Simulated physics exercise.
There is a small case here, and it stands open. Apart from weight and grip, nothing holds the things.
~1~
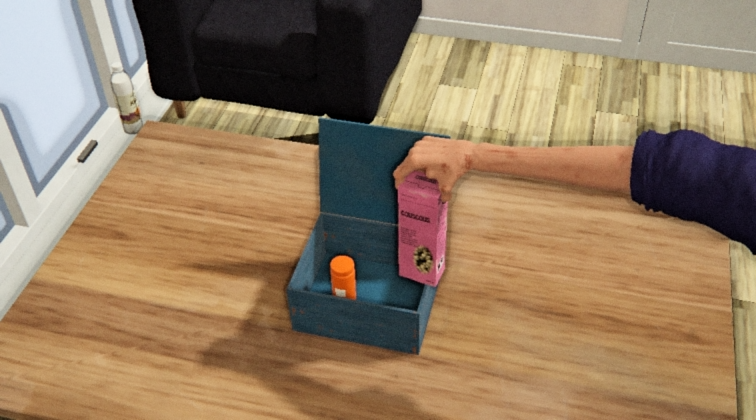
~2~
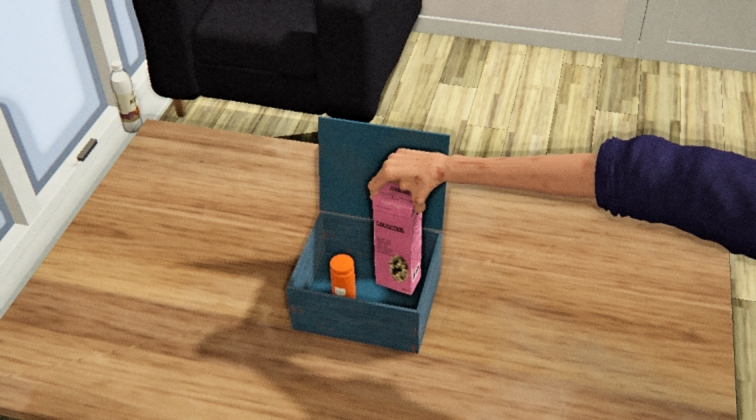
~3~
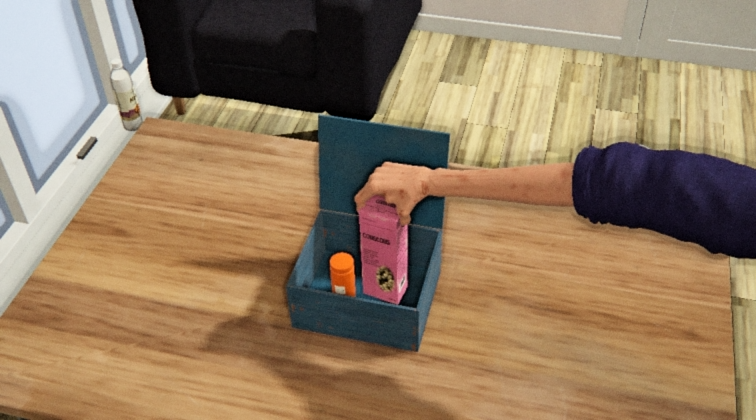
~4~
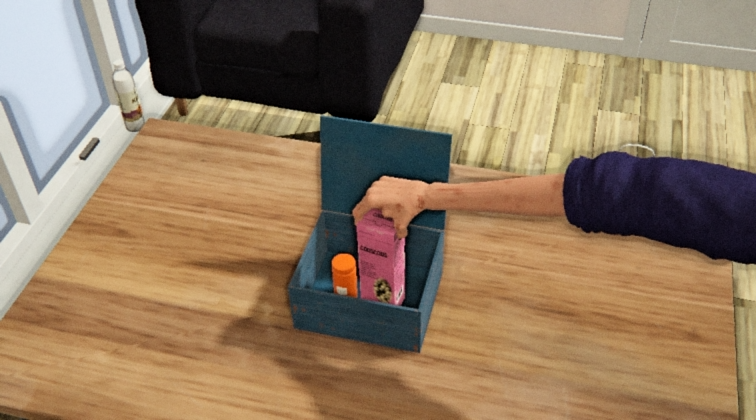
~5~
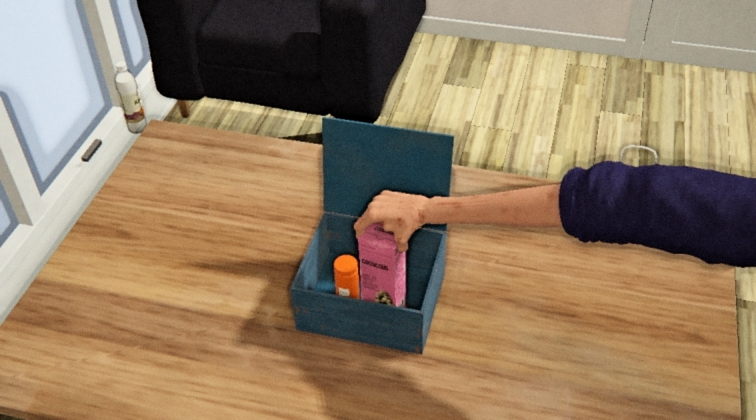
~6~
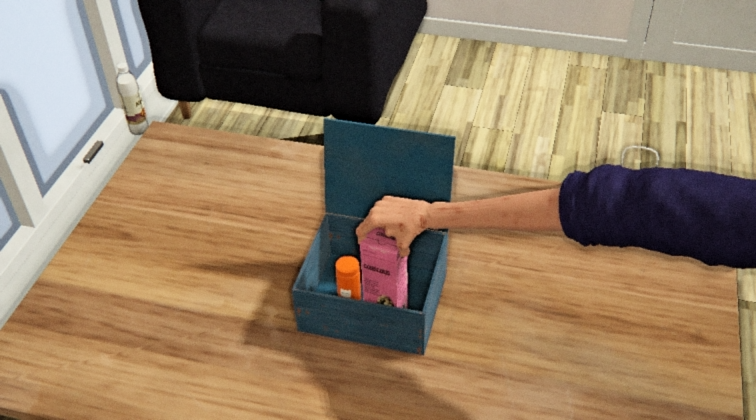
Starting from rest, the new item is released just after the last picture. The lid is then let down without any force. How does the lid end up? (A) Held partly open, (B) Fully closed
Option A: Held partly open.
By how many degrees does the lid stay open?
Some 45 degrees above the rim, more or less.
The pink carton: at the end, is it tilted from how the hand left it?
The pink carton stays as placed.
Then, 1.00 s later than the last frame, lid starting down.
Then, 1.50 s later than the last frame, lid 63° above the rim.
Then, 1.70 s later than the last frame, lid 50° above the rim.
Then, 3.70 s later than the last frame, lid 43° above the rim.
When it is over, lid 43° above the rim; both as before. End places, in pixels of the last picture, pink carton near (385, 280).
